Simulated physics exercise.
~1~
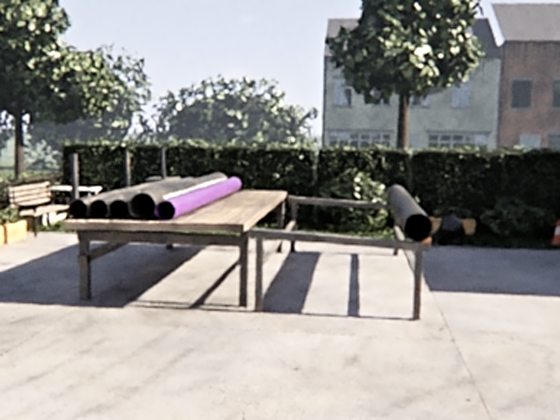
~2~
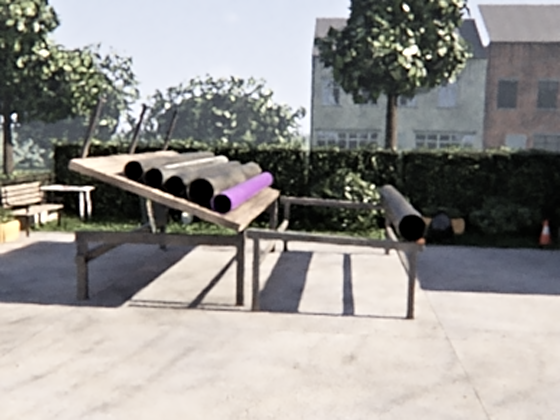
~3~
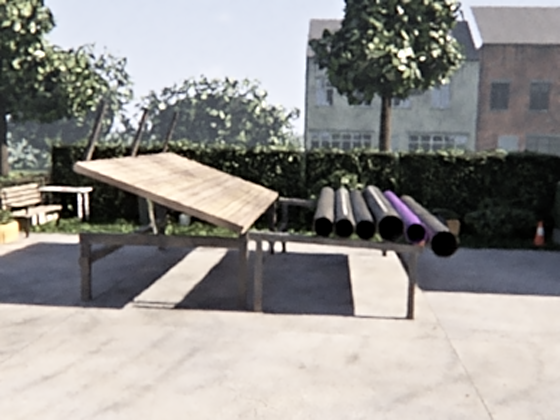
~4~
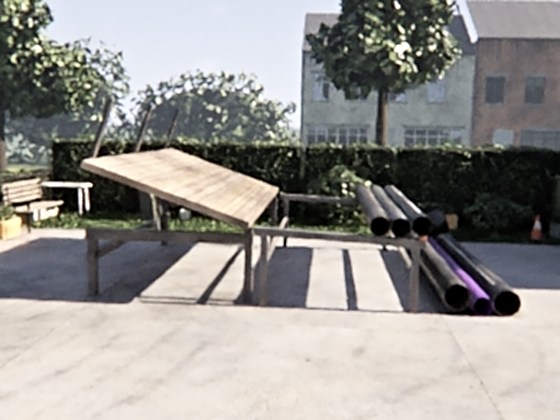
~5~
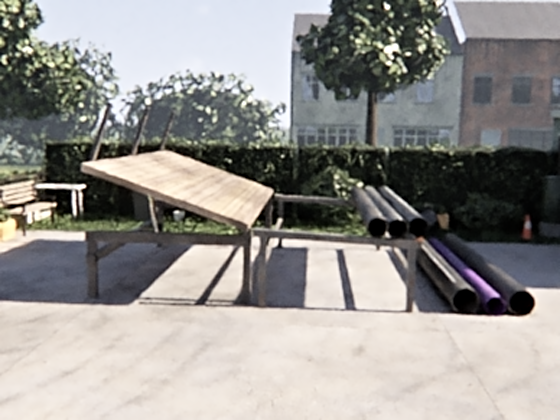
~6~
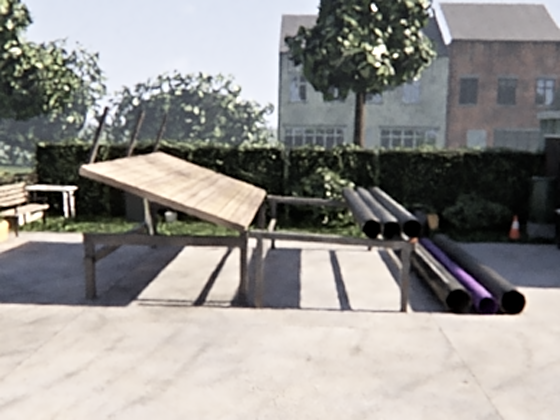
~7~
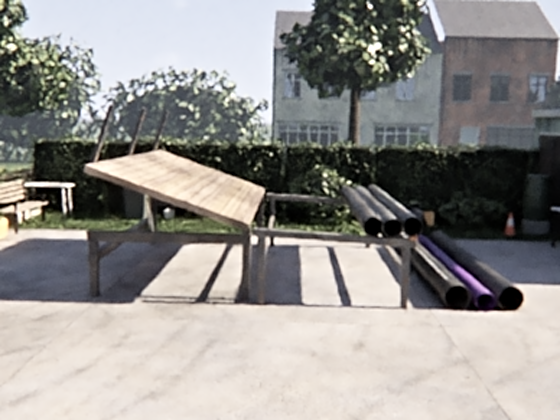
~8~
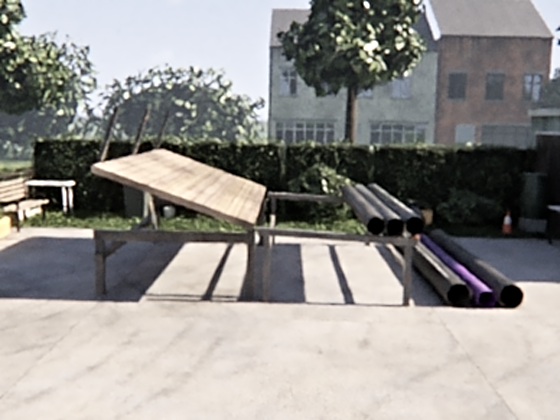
A purple pipe and others roll right off a tilting table, and it lands on the ground.
